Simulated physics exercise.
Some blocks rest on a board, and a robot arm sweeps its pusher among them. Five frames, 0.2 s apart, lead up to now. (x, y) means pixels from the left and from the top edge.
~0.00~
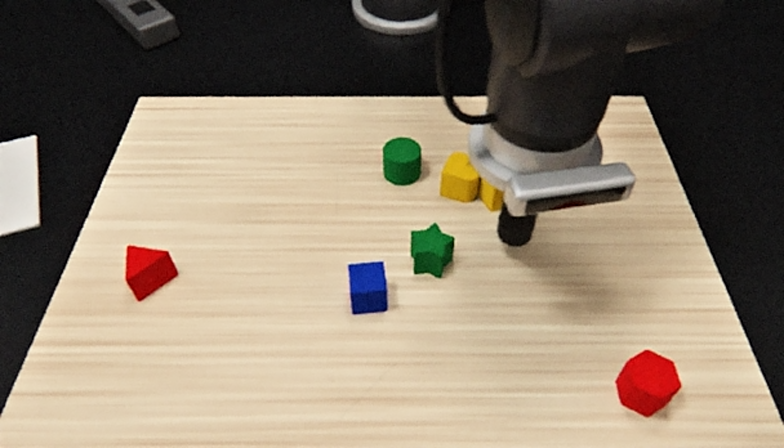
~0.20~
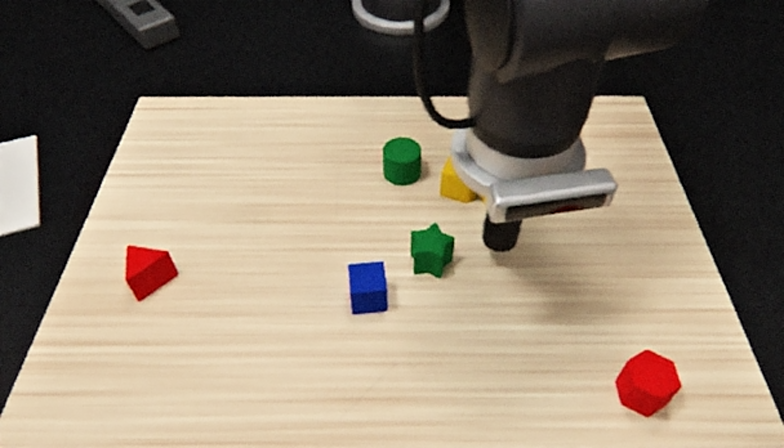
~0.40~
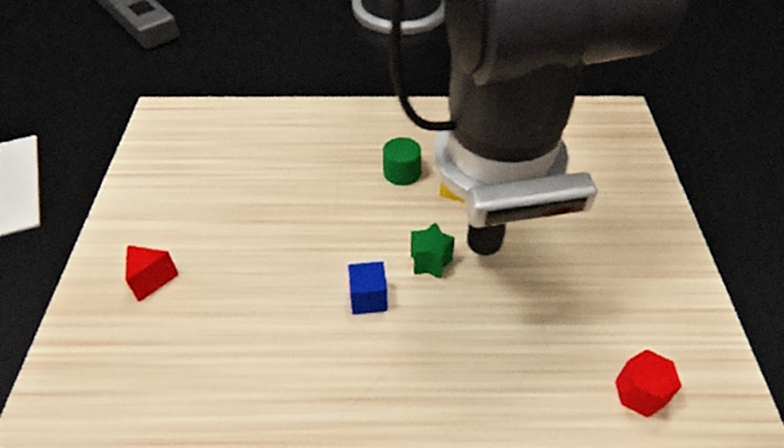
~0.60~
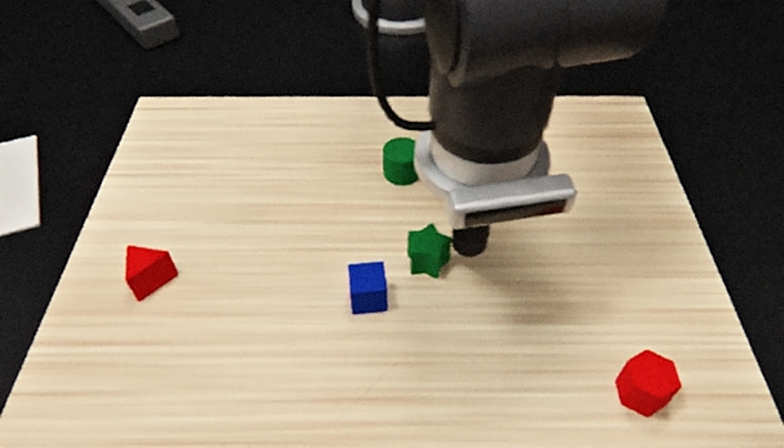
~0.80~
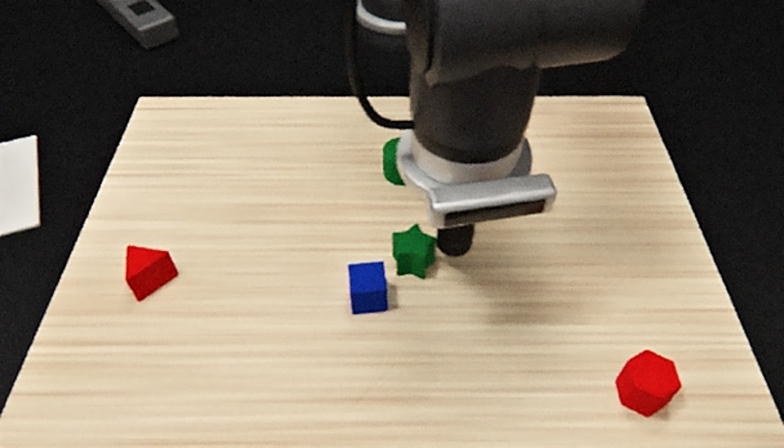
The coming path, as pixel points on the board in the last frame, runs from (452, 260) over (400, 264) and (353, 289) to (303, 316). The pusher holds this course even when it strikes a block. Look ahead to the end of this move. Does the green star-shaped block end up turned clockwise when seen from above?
That would be a yes.
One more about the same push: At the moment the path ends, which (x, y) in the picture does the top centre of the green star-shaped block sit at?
It should be at (309, 256) by then.
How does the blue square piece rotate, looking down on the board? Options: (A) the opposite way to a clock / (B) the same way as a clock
Answer: A.
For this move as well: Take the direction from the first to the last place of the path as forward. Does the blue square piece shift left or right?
It's pushed left.
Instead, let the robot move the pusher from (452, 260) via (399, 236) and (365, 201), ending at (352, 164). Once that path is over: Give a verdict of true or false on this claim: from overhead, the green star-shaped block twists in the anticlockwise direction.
The statement is true.
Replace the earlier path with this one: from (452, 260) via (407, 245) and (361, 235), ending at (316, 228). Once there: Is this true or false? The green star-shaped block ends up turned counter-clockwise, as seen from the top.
This is true.
What follows on the original path. One third of the way, pusher (399, 249); green star-shaped block (365, 244), turned 30° anticlockwise.
Two thirds of the way, pusher (350, 274); blue square piece (349, 299); green star-shaped block (321, 253).
At the end, pusher (300, 301); blue square piece (344, 308), turned 25° anticlockwise; green star-shaped block (309, 256), turned 45° clockwise; yellow square piece still.
